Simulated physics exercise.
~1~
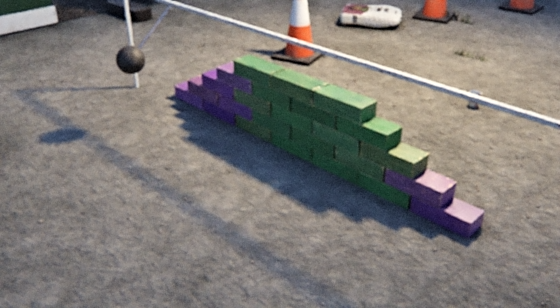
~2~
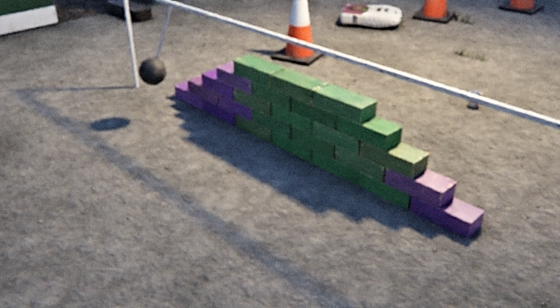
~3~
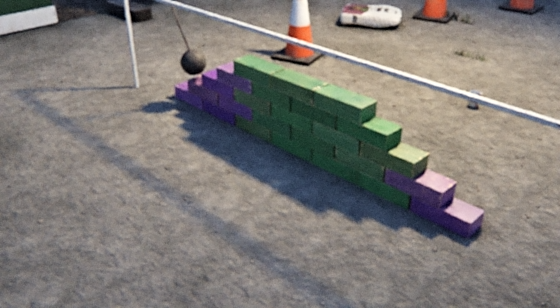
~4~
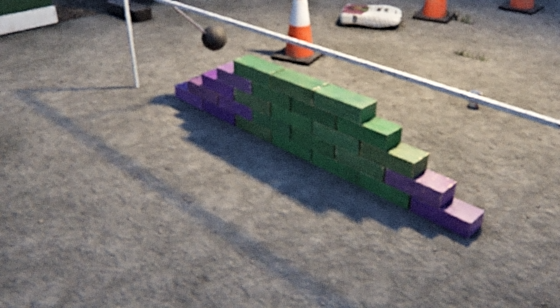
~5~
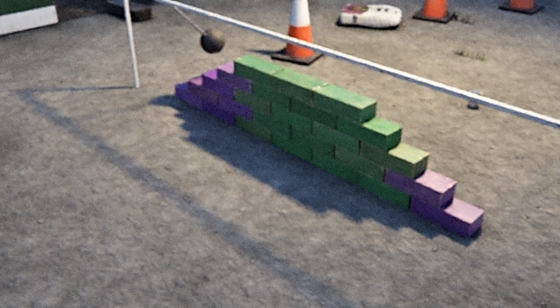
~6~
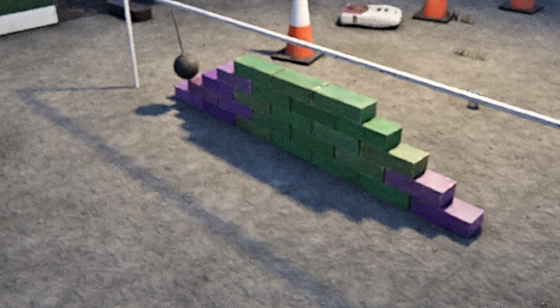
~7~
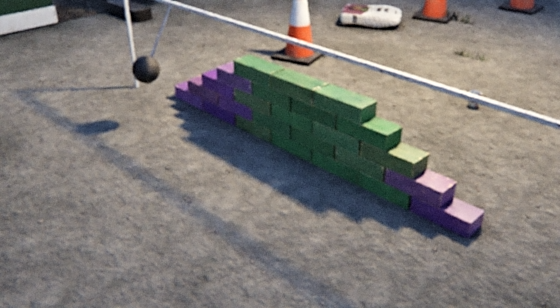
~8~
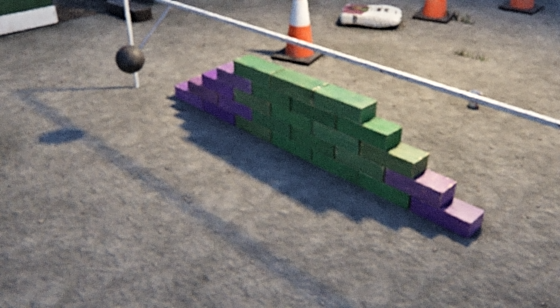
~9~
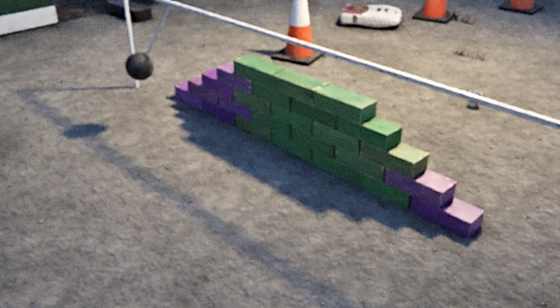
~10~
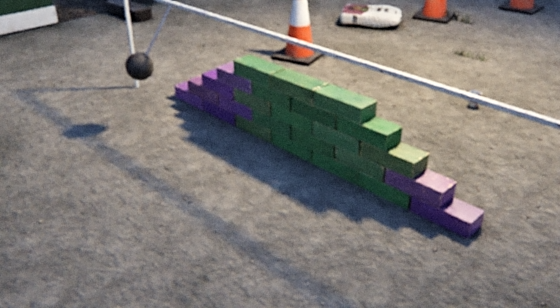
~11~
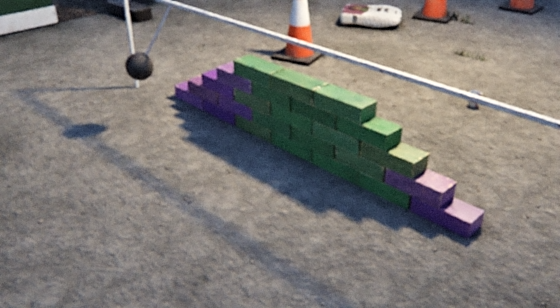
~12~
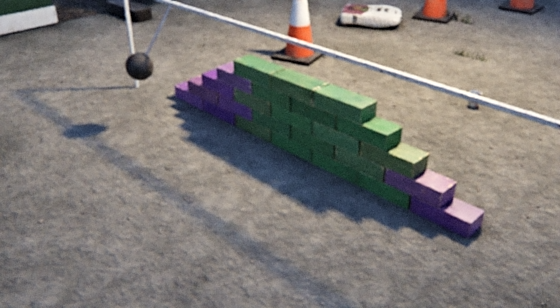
A stepped wall of green and purple blocks standing intact as a dark hanging ball swings right, then back left, and settles.
